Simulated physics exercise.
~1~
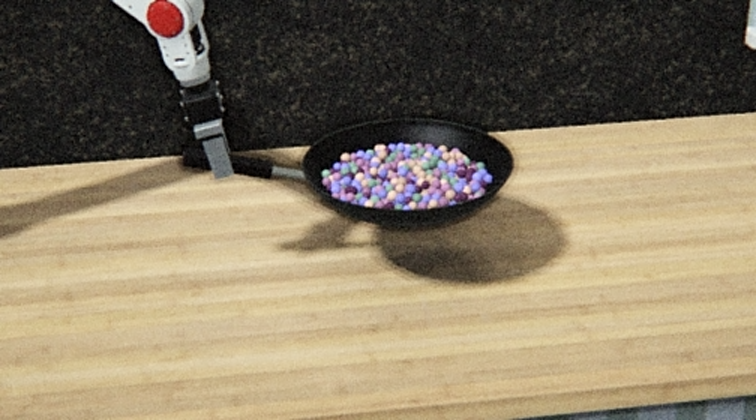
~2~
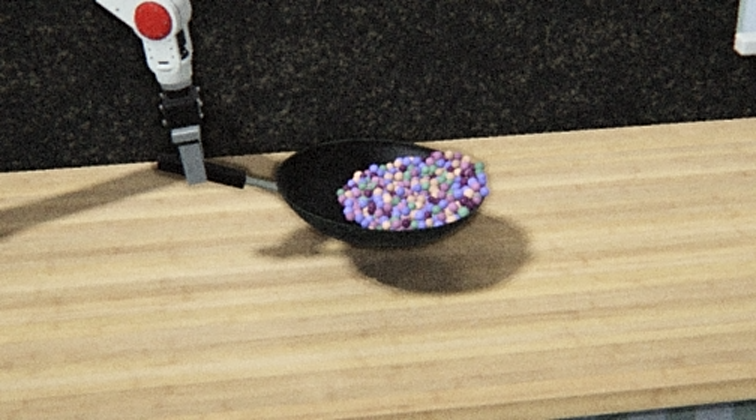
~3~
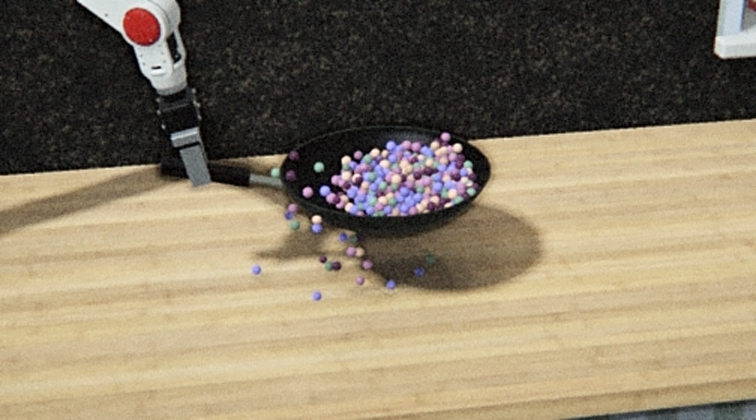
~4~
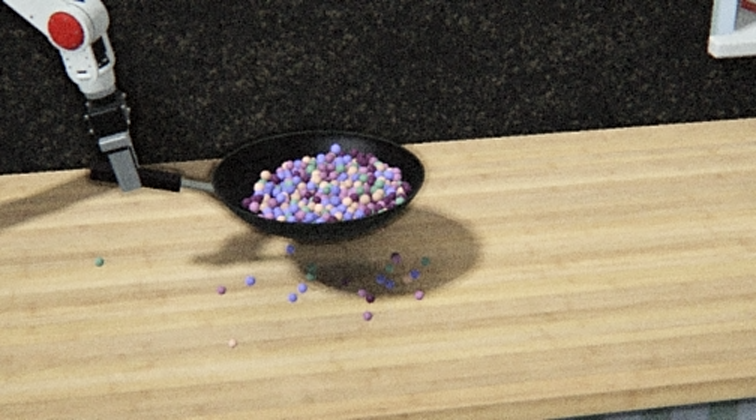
We see a robot arm holding a dark frying pan of small, round, multicoloured sweets above a wooden table; it jerks the pan about, some sweets spill over the near side, and the pan shifts left, still holding most of them, with a scattering on the table.
